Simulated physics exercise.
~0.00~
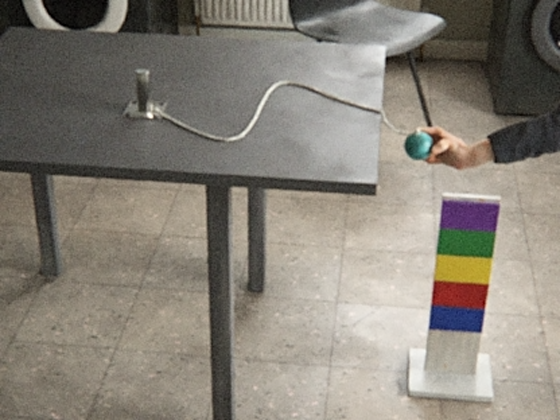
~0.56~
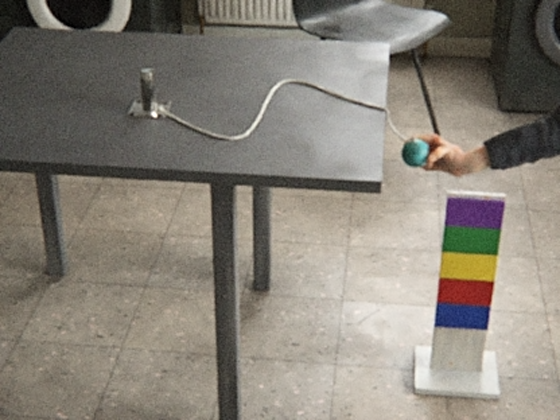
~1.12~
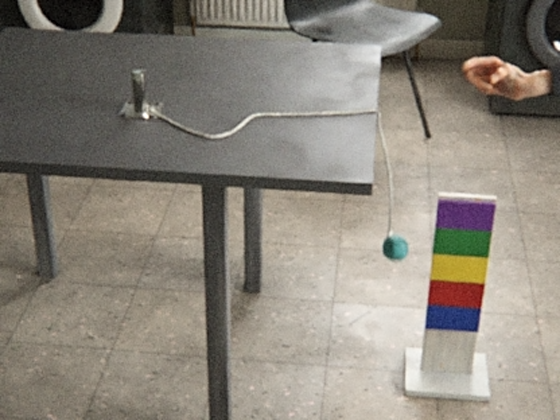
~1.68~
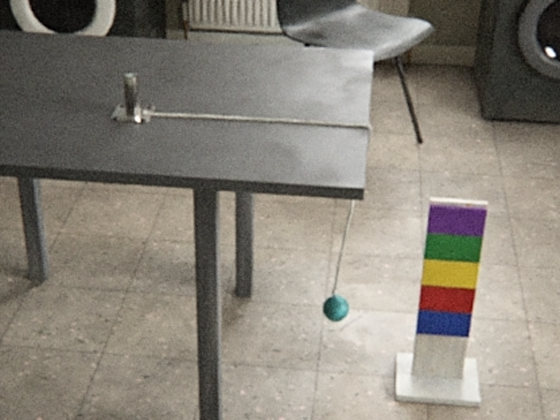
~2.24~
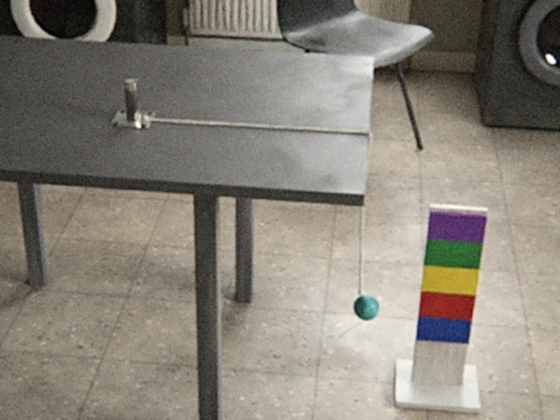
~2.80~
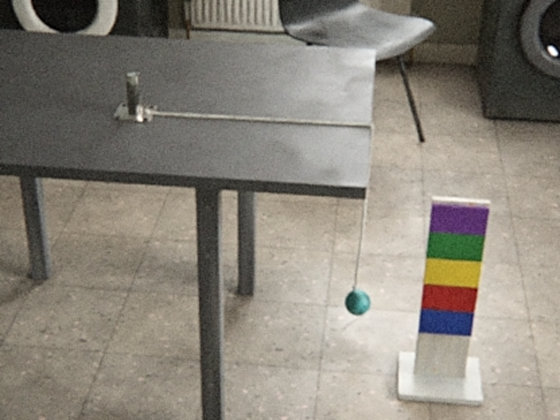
Turquoise ball on a cord dropping from a hand beside a table, swinging below the edge and hanging level with the red band.
